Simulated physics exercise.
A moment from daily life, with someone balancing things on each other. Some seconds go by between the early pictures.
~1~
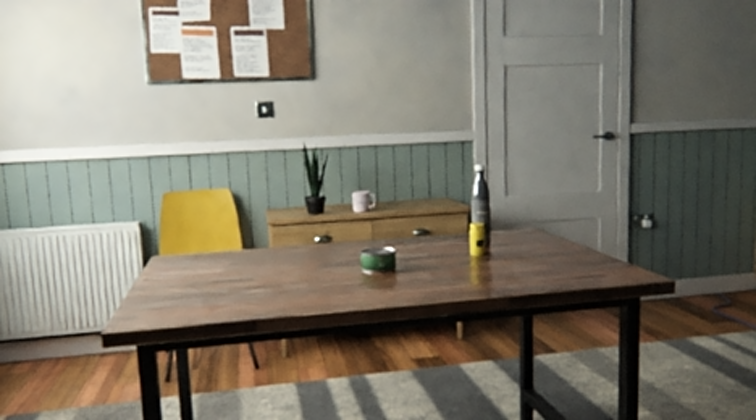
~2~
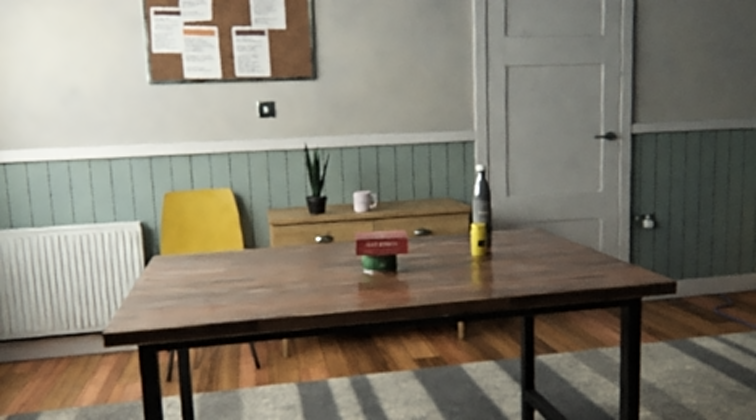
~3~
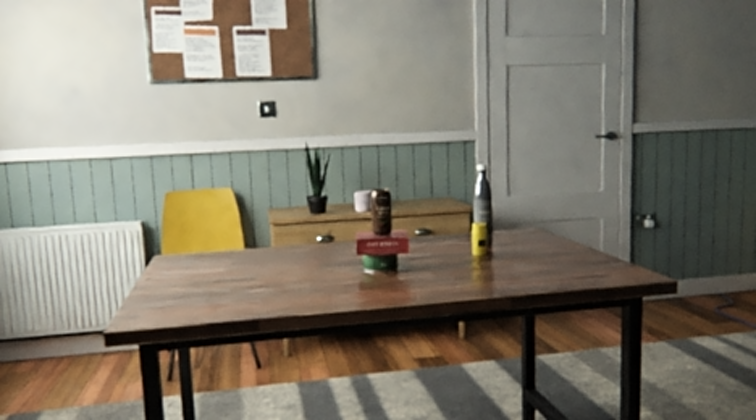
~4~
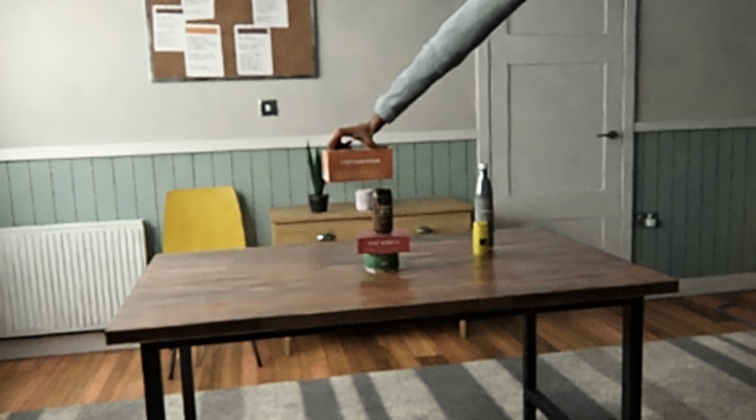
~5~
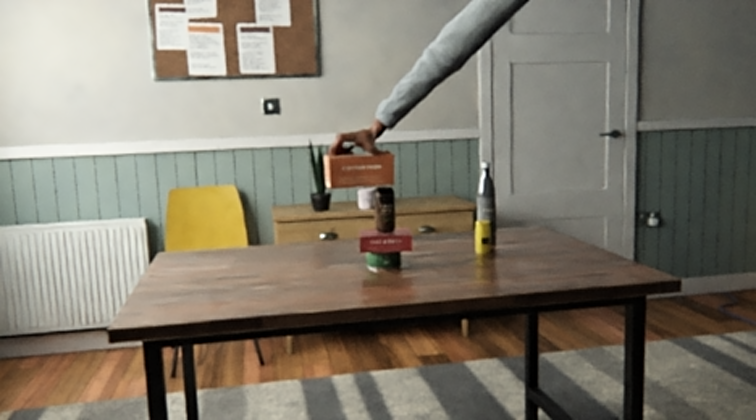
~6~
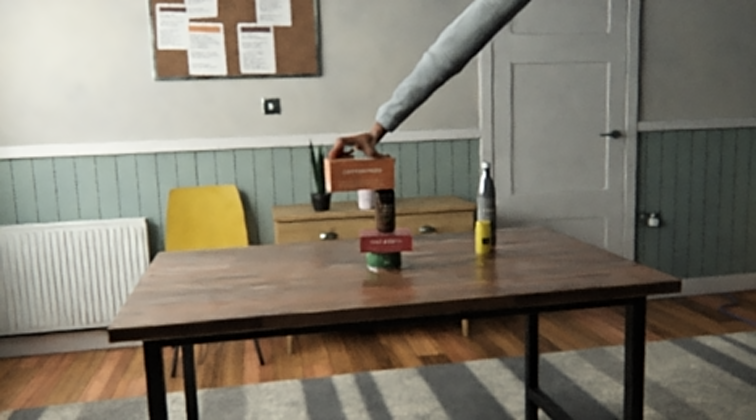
A red packet and brown can stack on a green tub, then a hand lowers an orange box onto the can.
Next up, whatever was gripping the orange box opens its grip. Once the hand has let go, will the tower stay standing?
Something topples.
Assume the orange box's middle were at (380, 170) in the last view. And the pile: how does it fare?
Stands firm.
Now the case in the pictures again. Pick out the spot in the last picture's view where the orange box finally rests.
Around (342, 260).
Then, 0.30 s past the last view, orange box now fallen.
Then, 0.50 s past the last view, things are still on the move.
Then, 0.80 s past the last view, as before.
Then, 1.70 s past the last view, nothing new.
Finally, fallen, orange box; the other 5 still in place. Final places as the last picture's camera would see them, orange box near (342, 259). The pile loses its balance.
